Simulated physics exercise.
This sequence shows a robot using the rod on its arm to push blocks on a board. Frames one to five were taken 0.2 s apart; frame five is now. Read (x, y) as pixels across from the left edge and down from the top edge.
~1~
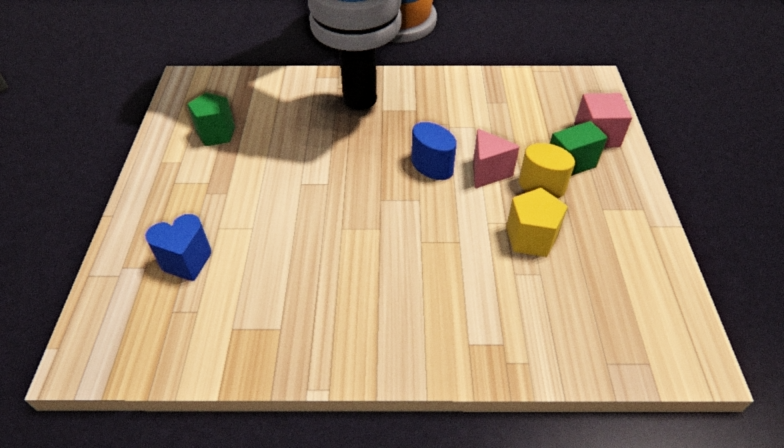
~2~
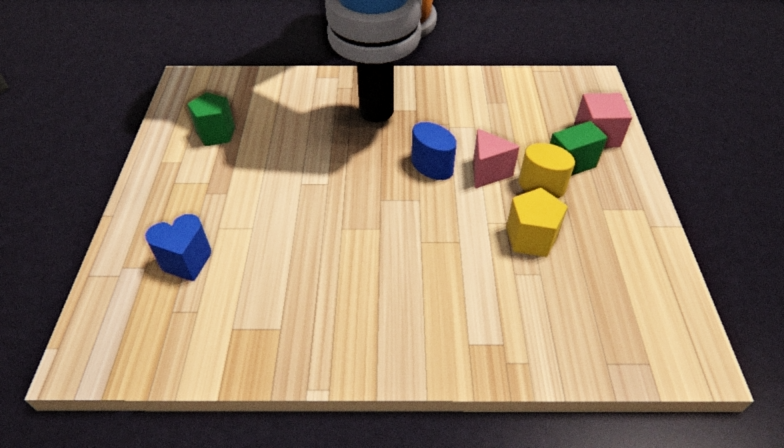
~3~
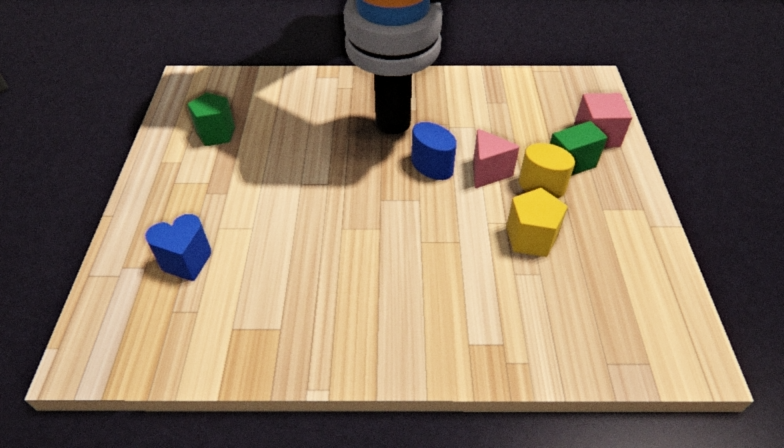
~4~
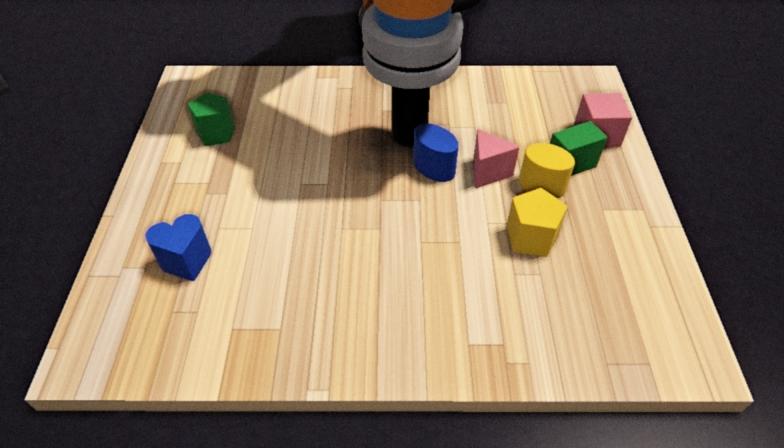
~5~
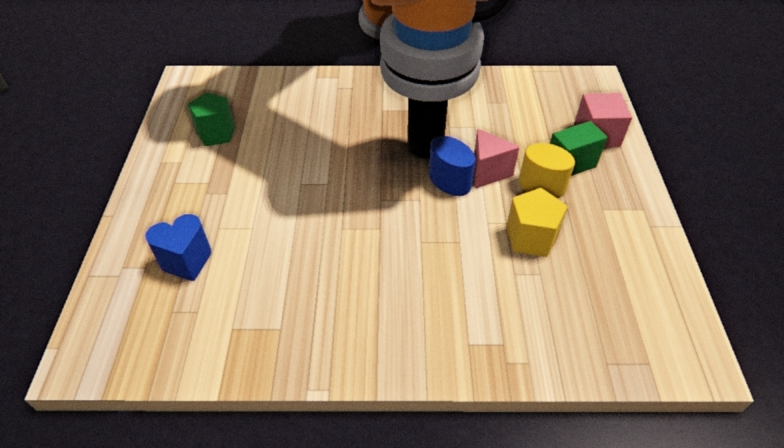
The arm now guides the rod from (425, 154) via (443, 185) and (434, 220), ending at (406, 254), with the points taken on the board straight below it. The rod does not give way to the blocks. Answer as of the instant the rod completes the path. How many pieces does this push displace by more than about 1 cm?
That's one.
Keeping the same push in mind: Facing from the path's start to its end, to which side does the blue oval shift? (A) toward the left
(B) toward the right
A.
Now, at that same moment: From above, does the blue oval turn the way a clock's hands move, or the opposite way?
Its spin: Anticlockwise.
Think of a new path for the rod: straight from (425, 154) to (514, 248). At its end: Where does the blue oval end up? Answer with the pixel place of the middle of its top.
Expect it around (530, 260).
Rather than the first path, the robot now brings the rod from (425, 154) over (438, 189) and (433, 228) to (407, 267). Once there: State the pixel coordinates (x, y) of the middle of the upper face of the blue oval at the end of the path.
If I read the scene right, the answer is (486, 191).
On the path given first. One third of the way, rod (444, 179); blue oval (482, 182), turned 20° anticlockwise.
Two thirds of the way, rod (434, 213); blue oval (487, 195), turned 60° anticlockwise.
At the end, rod (406, 246); blue oval (487, 195), turned 60° anticlockwise; pink three-sided block unmoved.
